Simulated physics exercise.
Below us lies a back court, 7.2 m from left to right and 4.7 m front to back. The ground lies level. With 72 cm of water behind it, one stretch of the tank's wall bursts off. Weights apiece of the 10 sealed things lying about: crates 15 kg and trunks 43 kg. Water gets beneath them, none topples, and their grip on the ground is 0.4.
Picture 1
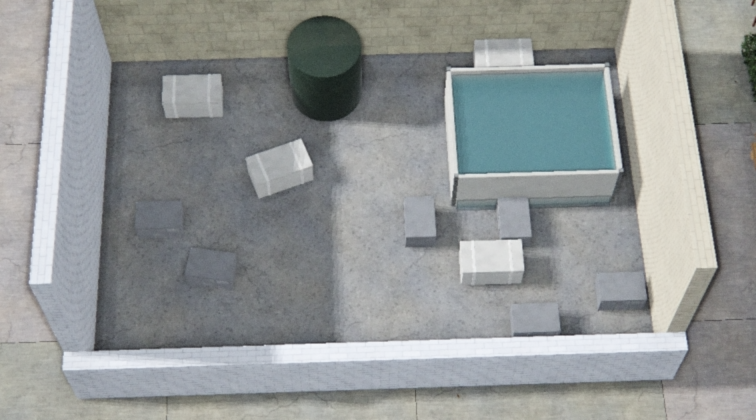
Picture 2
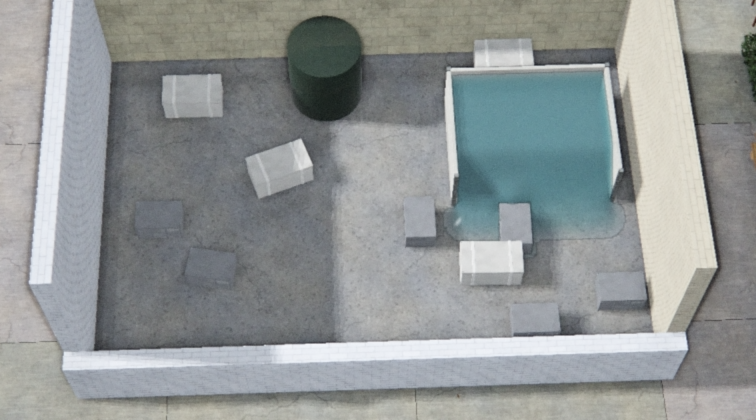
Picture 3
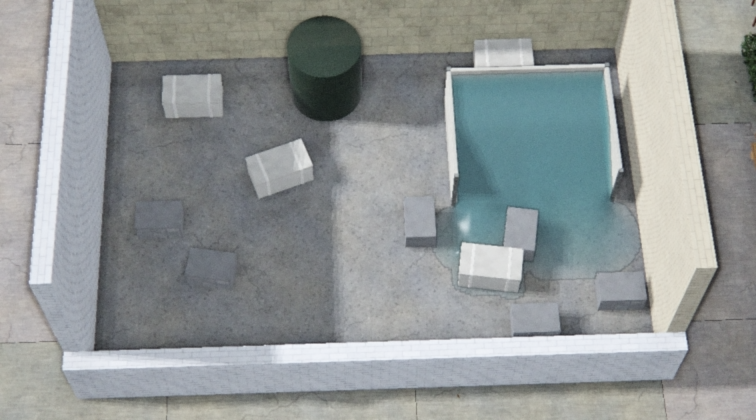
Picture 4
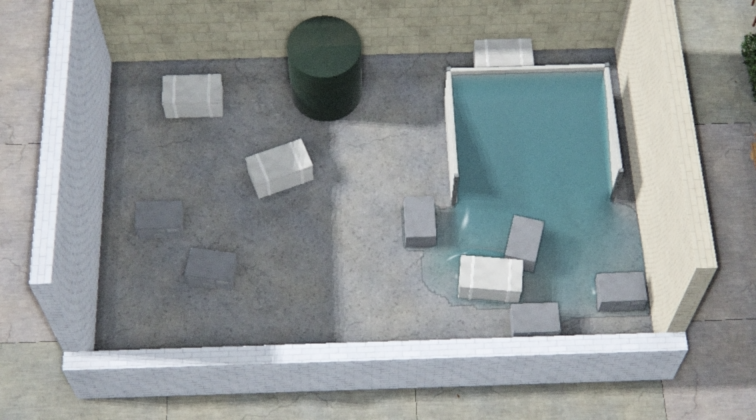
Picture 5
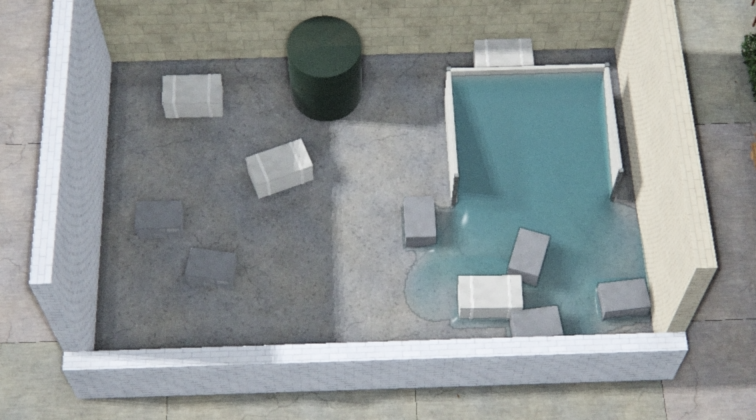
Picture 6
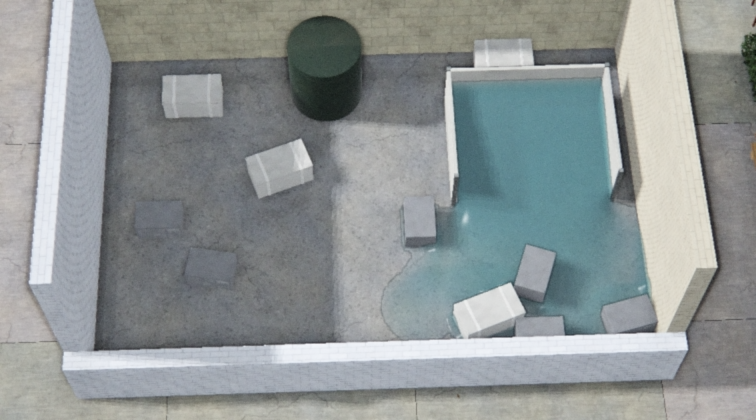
At the start, a walled tank brimming with blue-green water stands at the right of a courtyard scattered with gray and white boxes. Its front wall gives way and water spreads across the floor toward the near wall, pushing a gray box, then a white one, forward and turning them.
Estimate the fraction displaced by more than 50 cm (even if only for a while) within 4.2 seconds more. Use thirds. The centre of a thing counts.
It is two thirds or above.
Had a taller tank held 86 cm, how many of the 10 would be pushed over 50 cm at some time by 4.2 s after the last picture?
In that case 8 of them.
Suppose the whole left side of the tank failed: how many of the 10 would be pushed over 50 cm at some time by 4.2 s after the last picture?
Then 5.
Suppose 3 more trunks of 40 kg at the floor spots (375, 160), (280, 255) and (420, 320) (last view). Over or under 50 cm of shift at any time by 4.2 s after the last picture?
In that order: Less, over, more.
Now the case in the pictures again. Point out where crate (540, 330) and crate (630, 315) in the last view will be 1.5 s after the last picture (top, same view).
Near (515, 313) and (605, 289).
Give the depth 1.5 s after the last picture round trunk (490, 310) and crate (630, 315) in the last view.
Roughly 26 and 40 cm.
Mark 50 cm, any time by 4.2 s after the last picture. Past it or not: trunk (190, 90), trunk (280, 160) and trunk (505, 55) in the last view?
In that order: Short of it, short of it, under.
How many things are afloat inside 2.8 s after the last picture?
4 of them.
Then, 0.4 s after the last picture 3 of 10 are over 50 cm from their spots; 3 afloat.
Then, 1.5 s after the last picture 2 of 10 are over 50 cm from their spots; 4 afloat.
Then, 2.8 s after the last picture 6 of 10 are over 50 cm from their spots; 4 afloat.
Then, 4.2 s after the last picture 7 of 10 are over 50 cm from their spots, and 7 have been at some point; 5 afloat.
